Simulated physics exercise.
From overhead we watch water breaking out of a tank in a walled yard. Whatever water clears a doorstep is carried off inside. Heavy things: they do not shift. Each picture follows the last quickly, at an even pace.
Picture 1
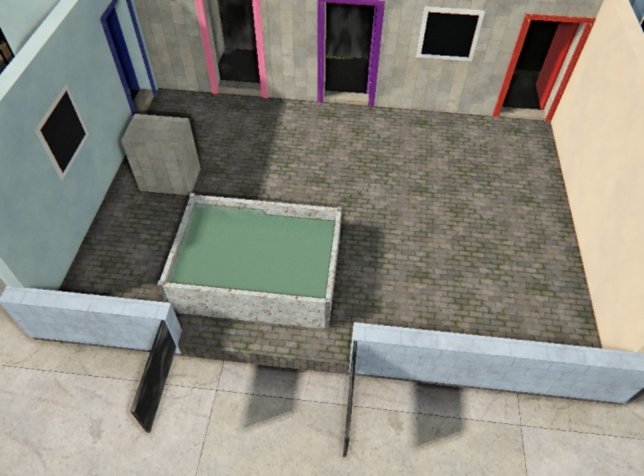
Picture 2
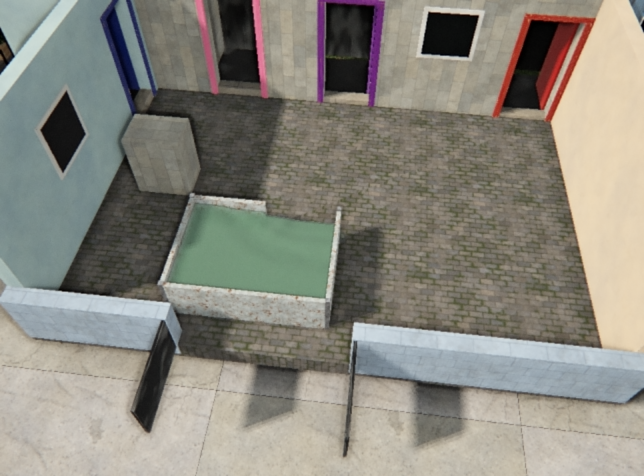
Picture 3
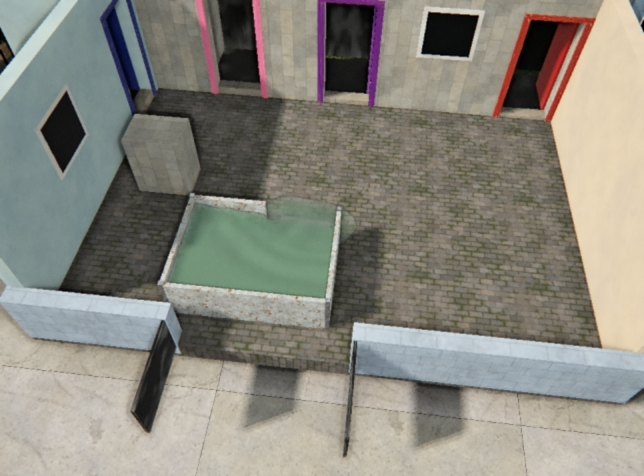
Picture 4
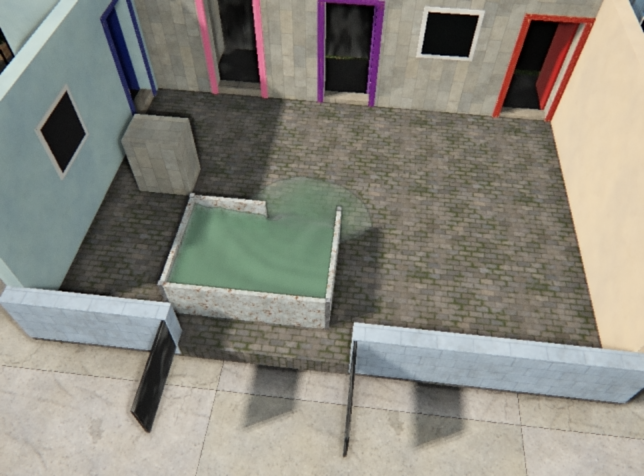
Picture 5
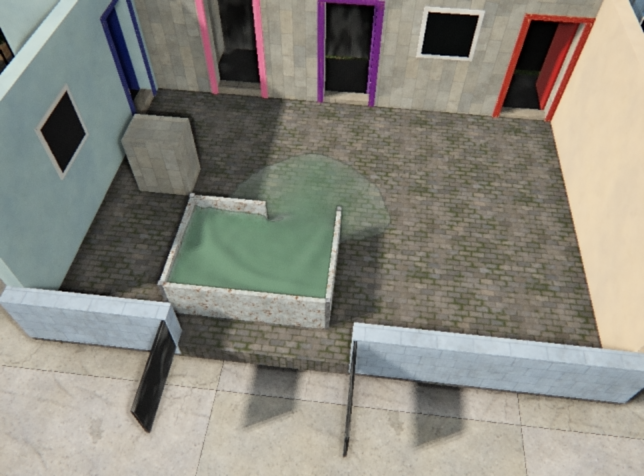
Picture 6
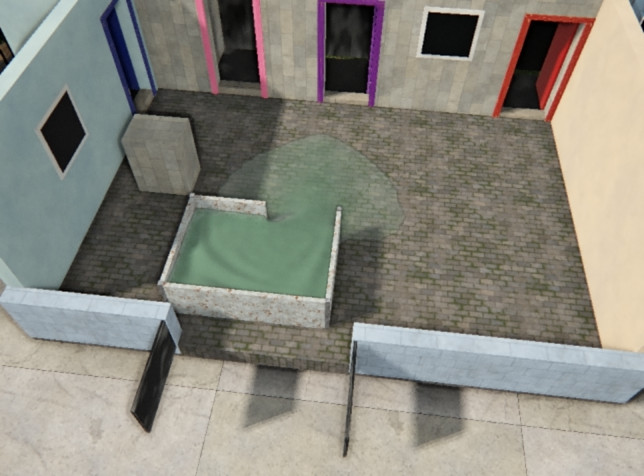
In this clip, seen from above, part of the far wall of a stone tank in a walled yard disappears, and green water flows out through the gap, spreading in a thinning fan across the dark paving toward the doorways.
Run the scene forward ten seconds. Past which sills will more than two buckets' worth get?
The blue door keeps it to two buckets or less; the purple door lets more than two buckets past; the red door lets more than two buckets past; the pink door keeps it to two buckets or less.
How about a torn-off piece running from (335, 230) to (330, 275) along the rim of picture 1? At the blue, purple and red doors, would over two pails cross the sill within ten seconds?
So blue remains below the limit, purple remains below the limit and red crosses the limit.
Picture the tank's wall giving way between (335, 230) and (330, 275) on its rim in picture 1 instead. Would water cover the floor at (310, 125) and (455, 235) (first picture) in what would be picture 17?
Still dry and Soaked.
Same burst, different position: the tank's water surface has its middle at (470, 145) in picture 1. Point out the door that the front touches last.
The one you want is the one in blue.
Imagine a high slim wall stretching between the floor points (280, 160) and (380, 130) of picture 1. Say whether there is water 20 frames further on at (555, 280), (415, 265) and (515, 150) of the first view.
Taking the points in order, they are high and dry, high and dry and inundated.
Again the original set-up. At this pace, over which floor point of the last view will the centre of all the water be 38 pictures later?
The spot I would choose is (333, 183).
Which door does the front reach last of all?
It's the one in blue.
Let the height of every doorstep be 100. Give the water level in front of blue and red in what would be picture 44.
First 50 percent, then 210 percent.
A moment on, water covers 30 % of the floor; the blue door not reached, the purple door under two buckets in, the red door not reached, the pink door not reached.
Next, water covers 40 % of the floor; the blue door not reached, the purple door over two buckets in, the red door not reached, the pink door wet at the sill, nothing in.
Then, water covers 45 % of the floor; the blue door wet at the sill, nothing in, the purple door far over two buckets in, the red door under two buckets in, the pink door wet at the sill, nothing in.
Later, water covers 70 % of the floor; the blue door wet at the sill, nothing in, the purple door far over two buckets in, the red door over two buckets in, the pink door wet at the sill, nothing in.
In the end, water covers 95 % of the floor; the blue door wet at the sill, nothing in, the purple door far over two buckets in, the red door far over two buckets in, the pink door wet at the sill, nothing in.
